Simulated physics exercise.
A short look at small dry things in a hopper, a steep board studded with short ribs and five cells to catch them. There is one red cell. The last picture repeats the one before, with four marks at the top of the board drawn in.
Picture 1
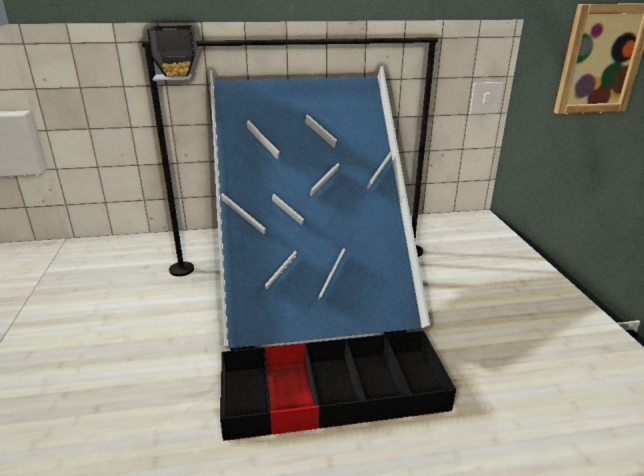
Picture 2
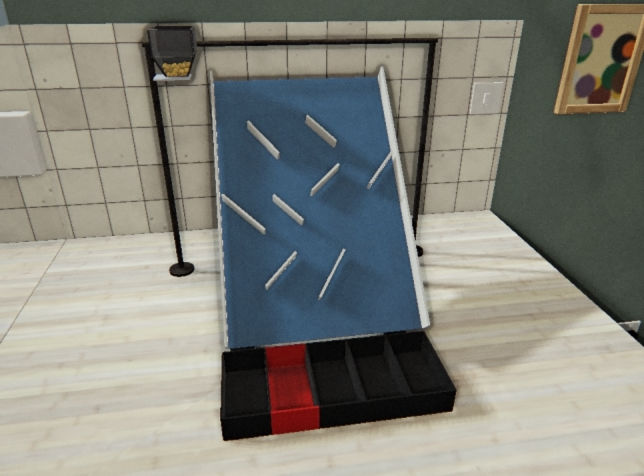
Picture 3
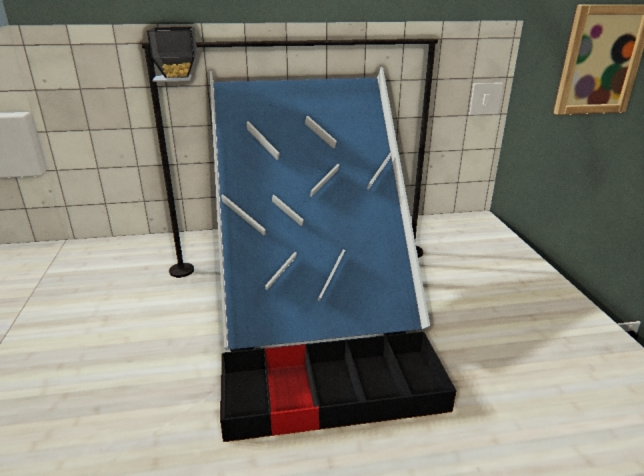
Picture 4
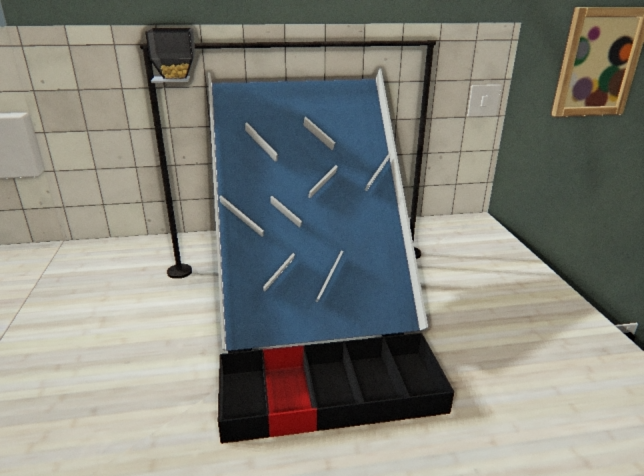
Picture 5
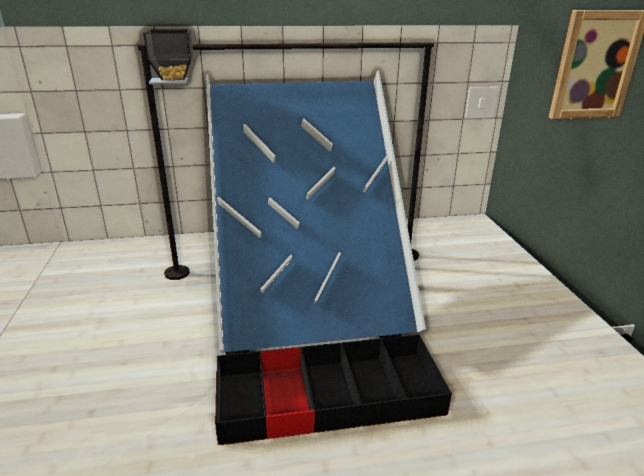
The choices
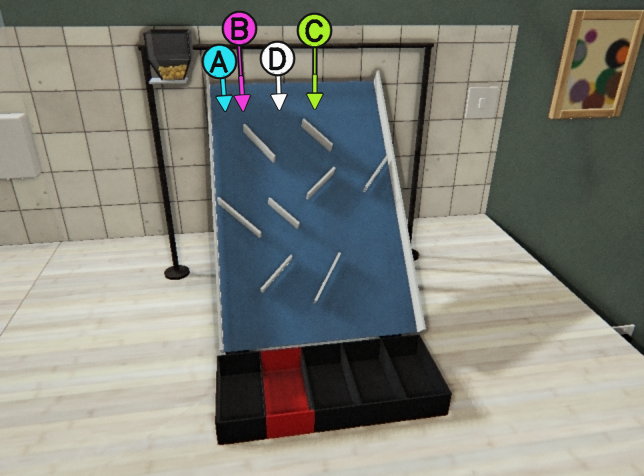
The clip shows a hopper of small yellow pieces at the upper left of a sloping blue board with pale ribs, above five cells, one red; the pieces stay put while the view shifts very slightly.
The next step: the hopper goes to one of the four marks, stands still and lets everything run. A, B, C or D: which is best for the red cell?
Mark D.
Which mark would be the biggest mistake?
Mark C.
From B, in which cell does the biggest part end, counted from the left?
The second.
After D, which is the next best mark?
Here it is mark B.
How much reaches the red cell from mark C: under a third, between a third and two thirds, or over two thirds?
It is under a third.
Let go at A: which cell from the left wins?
The first from the left.
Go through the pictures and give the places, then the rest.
Hopper near (176, 68), puffed corn balls, door shut, in the first frame.
Ribs (248, 121) to (279, 153), (307, 115) to (336, 141), (312, 190) to (339, 164), in the second frame.
Ribs (370, 184) to (392, 152), (222, 195) to (265, 230), (273, 195) to (303, 221), in the third frame.
Ribs (264, 288) to (294, 254), (318, 299) to (342, 251), in the fourth frame.
Red cell near (290, 423), number 2 of 5 from the left, in the fifth frame.
On the marked copy, mark A meets the board at (224, 105); mark B meets the board at (242, 105); mark C meets the board at (314, 103); mark D meets the board at (279, 104).
With A, close to a third in the red cell, close to two thirds in other cells, only a few held on the board.
With B, close to half in the red cell, close to a third in other cells, a small share held on the board.
With C, a small share in the red cell, the bulk in other cells, a small share outside the box.
With D, the bulk in the red cell, a small share in other cells.
